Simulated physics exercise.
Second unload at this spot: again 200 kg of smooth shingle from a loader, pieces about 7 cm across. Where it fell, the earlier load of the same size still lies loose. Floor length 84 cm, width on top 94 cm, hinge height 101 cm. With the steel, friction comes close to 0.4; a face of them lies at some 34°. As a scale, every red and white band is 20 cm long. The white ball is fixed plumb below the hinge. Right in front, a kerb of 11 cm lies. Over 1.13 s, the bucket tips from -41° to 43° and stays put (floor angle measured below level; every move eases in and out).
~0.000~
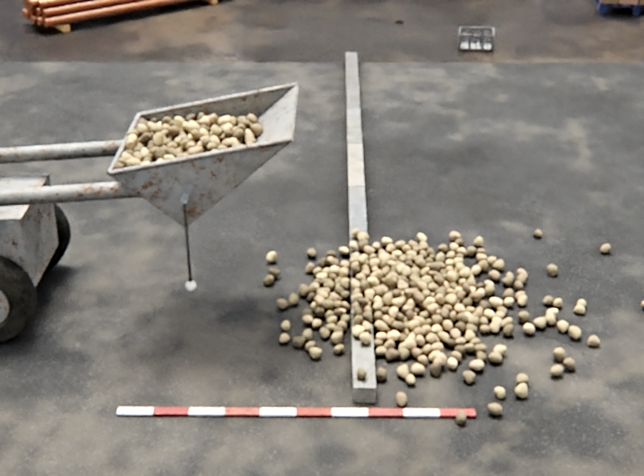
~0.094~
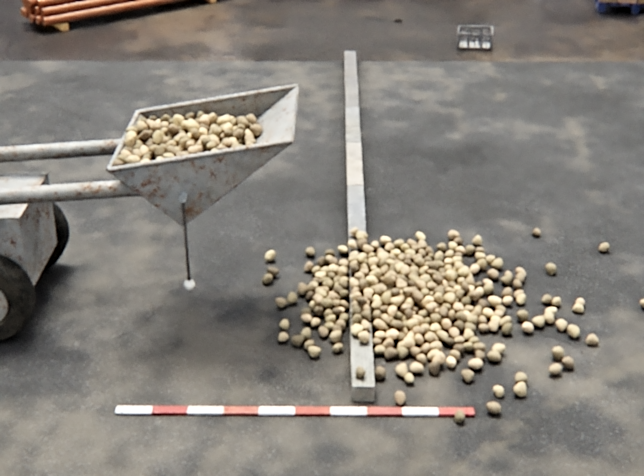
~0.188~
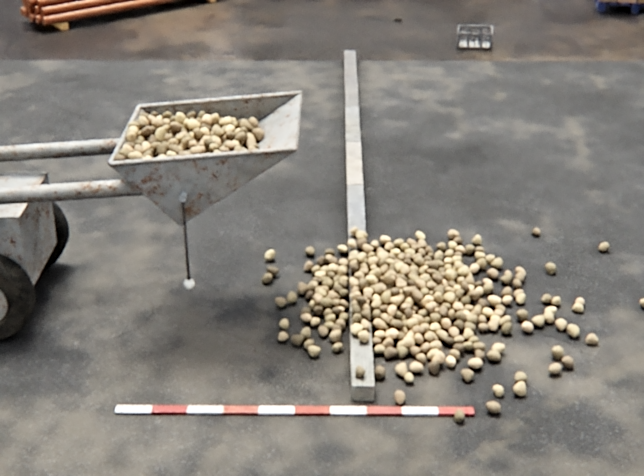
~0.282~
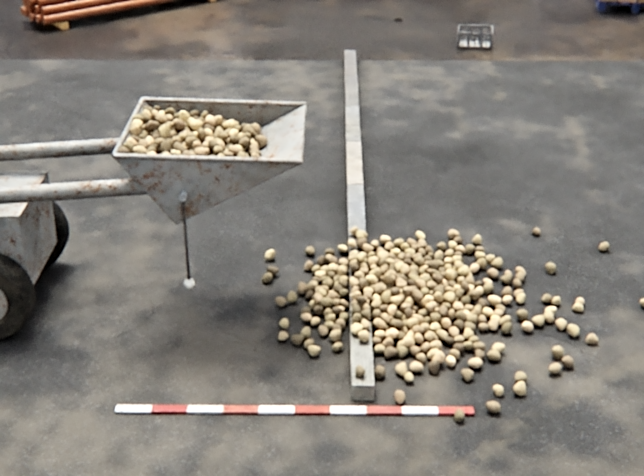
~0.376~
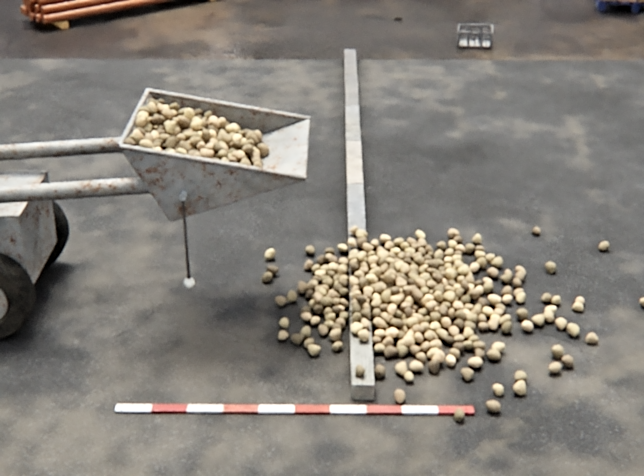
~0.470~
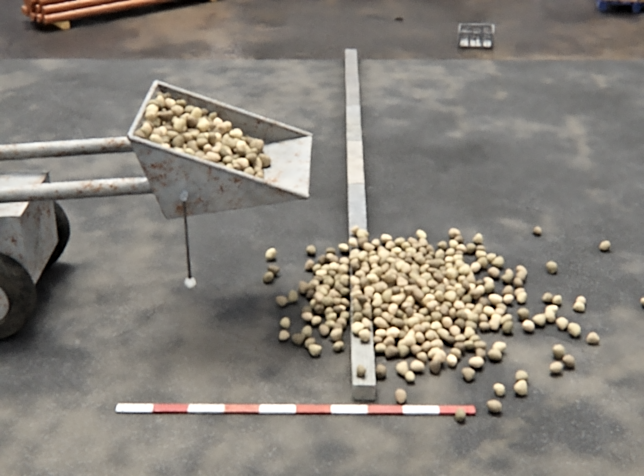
A grey bucket of rounded stones tilts down to the right beside a still, loose pile.
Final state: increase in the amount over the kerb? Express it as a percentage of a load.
About 10 %.
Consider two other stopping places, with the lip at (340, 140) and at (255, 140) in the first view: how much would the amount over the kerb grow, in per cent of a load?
About 40 and 0 per cent.
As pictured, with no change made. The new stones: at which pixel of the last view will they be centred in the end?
Middle: Approx. (315, 289) px.
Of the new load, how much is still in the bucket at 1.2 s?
About 50 percent is still in there.
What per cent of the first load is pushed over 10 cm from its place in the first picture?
Roughly 5 percent.
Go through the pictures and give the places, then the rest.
The first picture shows lip at (292, 139), floor tilted -41°, highest stones at (220, 129). The earlier load is highest near (373, 280), 17 cm above ground level, 25 % on this side of the kerb, 75 % over the kerb.
In the second picture, the bucket is at -39°, its lip at (292, 141); the top of the load is at (217, 127); the stones move at 0.1 m/s on average.
The third picture shows lip at (296, 149), floor tilted -35°, highest stones at (175, 125); the stones move at 0.2 m/s on average.
The fourth picture shows lip at (302, 162), floor tilted -28°, highest stones at (159, 118); the stones move at 0.2 m/s on average.
The fifth picture shows lip at (306, 178), floor tilted -19°, highest stones at (154, 113); the stones move at 0.3 m/s on average.
In the sixth picture, the bucket is at -9°, its lip at (308, 197); the top of the load is at (163, 108); the stones move at 0.3 m/s on average.
After 0.9 s the floor is at 30°; in per cent of one load, 100 in the bucket, 25 on this side of the kerb, 75 over the kerb; the foremost stones are at (583, 288).
After 1.2 s the floor is at 43°; in per cent of one load, 51 in the bucket, 73 on this side of the kerb, 75 over the kerb; the foremost stones are at (583, 288).
After 1.6 s the floor is at 43°; in per cent of one load, 1 in the bucket, 119 on this side of the kerb, 80 over the kerb; the foremost stones are at (583, 288).
After 4.0 s the floor is at 43°; in per cent of one load, 0 in the bucket, 115 on this side of the kerb, 85 over the kerb; the foremost stones are at (583, 288). Net gain over the kerb, 10.
